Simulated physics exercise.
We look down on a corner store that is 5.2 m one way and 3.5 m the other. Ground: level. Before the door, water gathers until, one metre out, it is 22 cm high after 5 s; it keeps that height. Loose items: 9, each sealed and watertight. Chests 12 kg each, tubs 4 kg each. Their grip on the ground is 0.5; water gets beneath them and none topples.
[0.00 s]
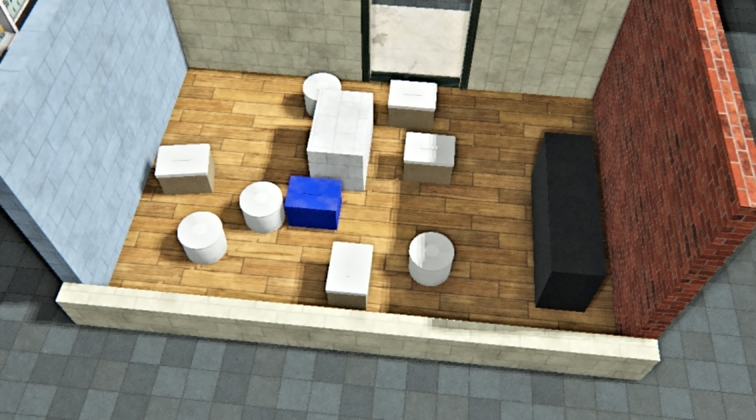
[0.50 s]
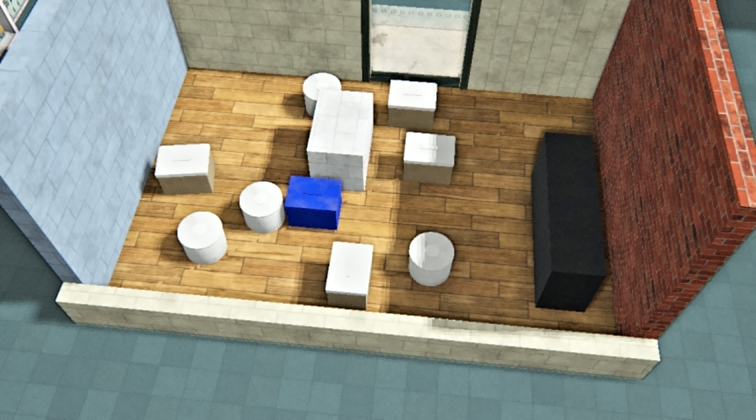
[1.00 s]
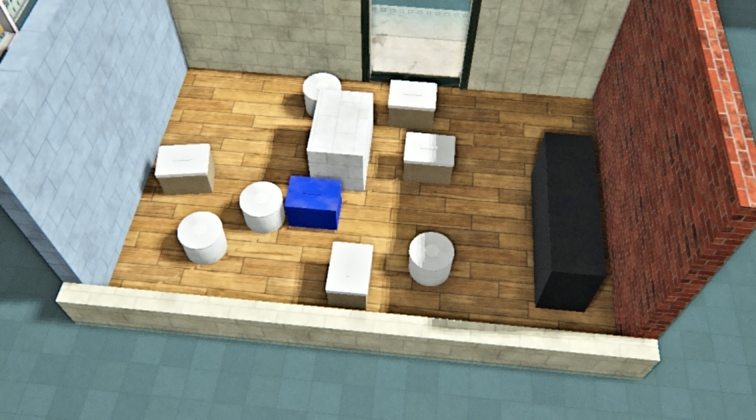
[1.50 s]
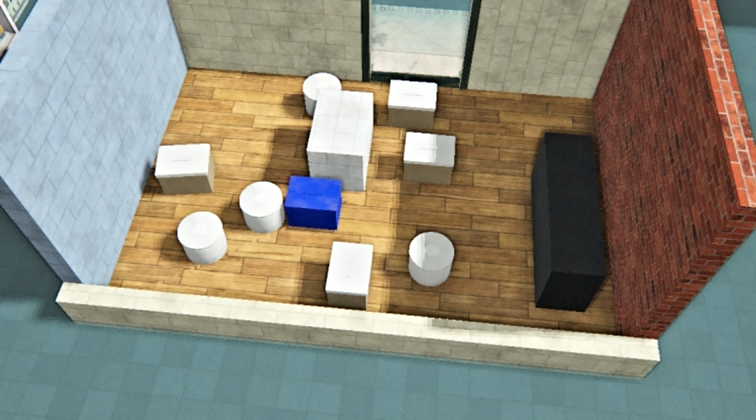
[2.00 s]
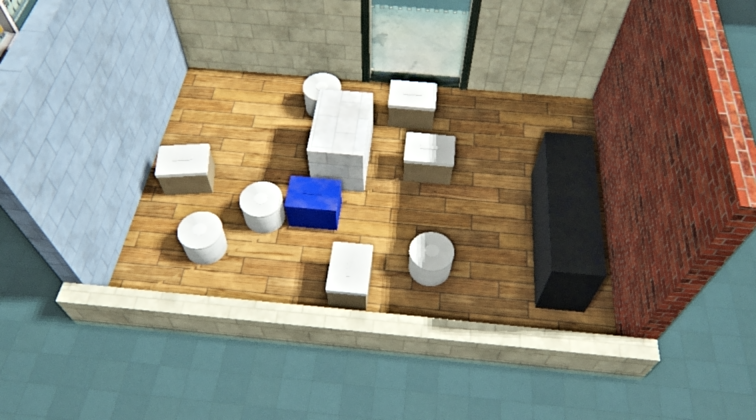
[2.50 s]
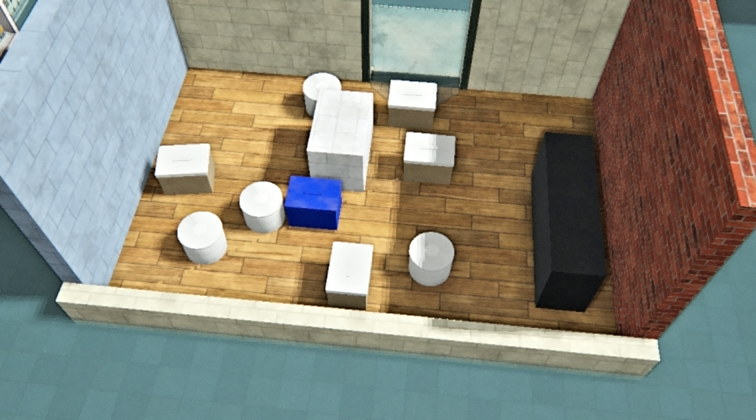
In the video, a high view shows a roofless store with white chests and tubs, a blue chest and a black block on a wooden floor; the grey paving outside turns blue-green with water, while the items stay still.
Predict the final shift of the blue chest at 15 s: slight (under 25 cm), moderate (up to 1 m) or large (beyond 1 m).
It'll show a moderate shift.
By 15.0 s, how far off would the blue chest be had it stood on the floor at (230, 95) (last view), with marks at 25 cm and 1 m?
Looks like it is pushed slightly.
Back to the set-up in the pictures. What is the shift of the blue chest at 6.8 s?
0 cm or so by then.
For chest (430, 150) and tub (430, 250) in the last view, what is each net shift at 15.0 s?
They've ended up 200 cm and 350 cm away, in that order.
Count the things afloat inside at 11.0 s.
I get 8.
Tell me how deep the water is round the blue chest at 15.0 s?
Near 7 cm deep.
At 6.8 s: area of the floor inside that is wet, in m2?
Wet area: Approx. 12 m2.
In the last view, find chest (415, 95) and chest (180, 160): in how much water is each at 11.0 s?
About 10 and 8 cm.
After 3.5 s the blue chest is near (313, 193), 0.0 m from its start, aground; 0 afloat.
After 6.8 s the blue chest is near (313, 193), 0.0 m from its start, aground; 2 afloat.
After 11.0 s the blue chest is near (313, 193), 0.0 m from its start, aground; 8 afloat.
After 15.0 s the blue chest is near (337, 216), 0.4 m from its start, afloat; 9 afloat.
